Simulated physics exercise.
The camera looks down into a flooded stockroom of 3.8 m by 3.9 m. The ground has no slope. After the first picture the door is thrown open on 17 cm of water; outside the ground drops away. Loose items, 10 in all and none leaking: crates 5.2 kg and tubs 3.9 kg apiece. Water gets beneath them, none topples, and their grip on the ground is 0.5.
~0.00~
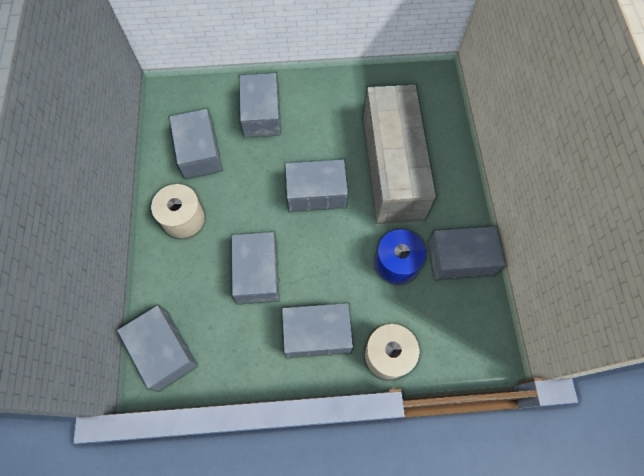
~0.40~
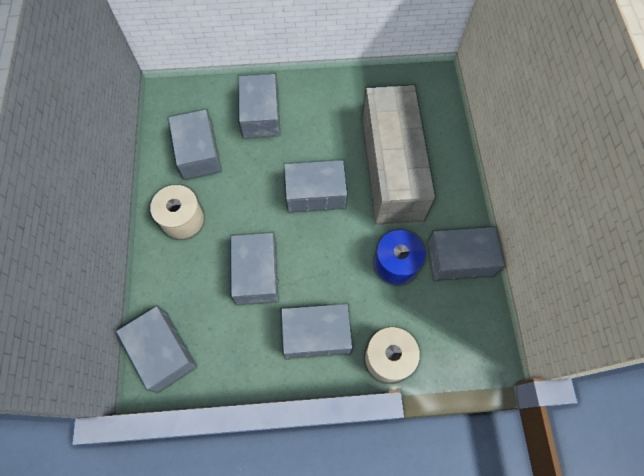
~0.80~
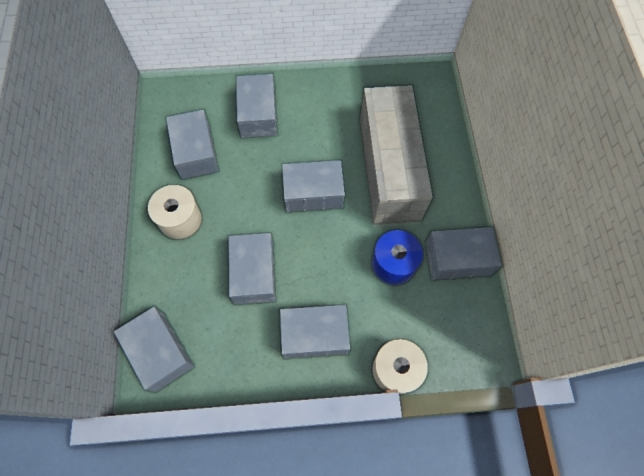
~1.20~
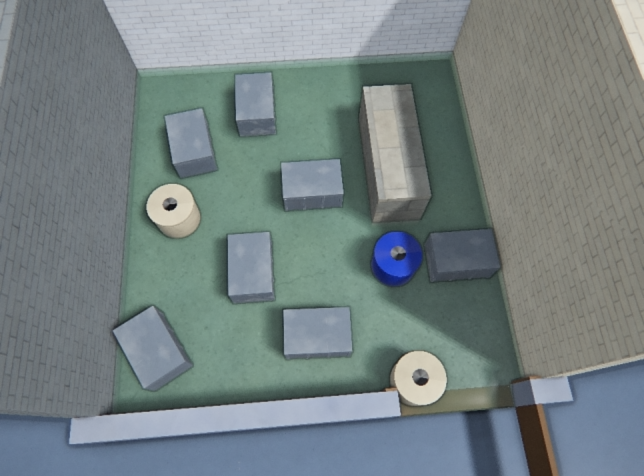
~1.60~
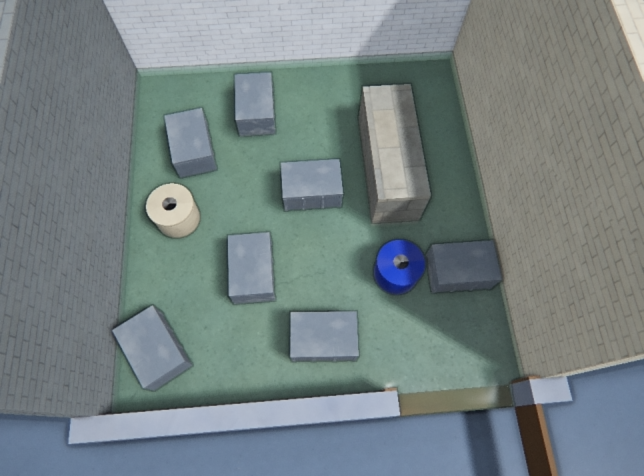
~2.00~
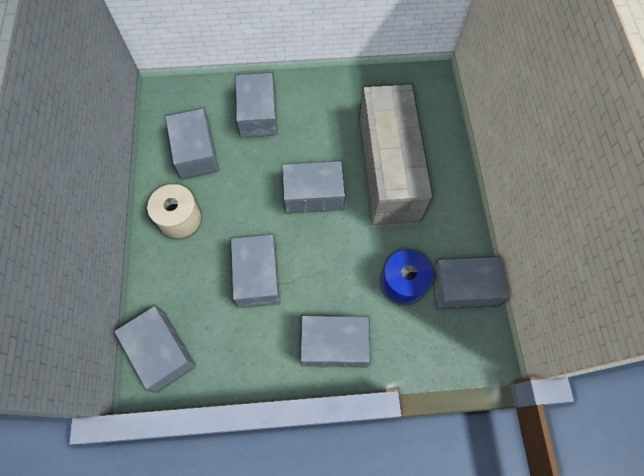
A long pale block stayed put among grey crates while the door at the lower right opened; a cream tub slid out of view there, then the blue tub and nearby crates shifted slightly.
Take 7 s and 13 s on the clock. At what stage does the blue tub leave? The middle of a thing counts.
It leaves before the first time.
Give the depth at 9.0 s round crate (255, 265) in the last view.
About 8 cm.
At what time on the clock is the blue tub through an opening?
At about 5.5 s.
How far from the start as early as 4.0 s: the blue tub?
Roughly 80 cm by then.
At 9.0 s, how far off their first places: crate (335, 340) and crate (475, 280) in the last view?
In that order: Washed out, gone out.
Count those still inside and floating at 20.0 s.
4 of them.
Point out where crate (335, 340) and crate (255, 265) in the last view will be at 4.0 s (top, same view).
Around (434, 397) and (291, 286).
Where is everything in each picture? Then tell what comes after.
In the first picture, the blue tub at (402, 252) floats; 17 cm deep round most things; 0 of 10 have shifted.
In the second picture, the blue tub at (401, 252) floats; about 2380 L in view; 0 of 10 have shifted.
In the third picture, the blue tub at (399, 252) floats; about 2340 L in view; 1 of 10 have shifted.
In the fourth picture, the blue tub at (398, 254), afloat; 17 cm deep round most things; 1 of 10 have shifted.
In the fifth picture, the blue tub at (401, 262), afloat, 11 cm from its start; 17 cm deep round most things; 4 of 10 have shifted.
In the sixth picture, the blue tub at (409, 273), afloat, 22 cm from its start; 16 cm deep round most things; 4 of 10 have shifted.
After 4.0 s the blue tub is near (442, 337), 0.9 m from its start, afloat; 1 of 10 are out; 9 afloat.
After 9.0 s the blue tub has gone out (at 5.5 s); 4 of 10 are out; 6 afloat.
After 16.0 s the blue tub has gone out (at 5.5 s); 6 of 10 are out; 4 afloat.
After 20.0 s the blue tub has gone out (at 5.5 s); 6 of 10 are out; 4 afloat.
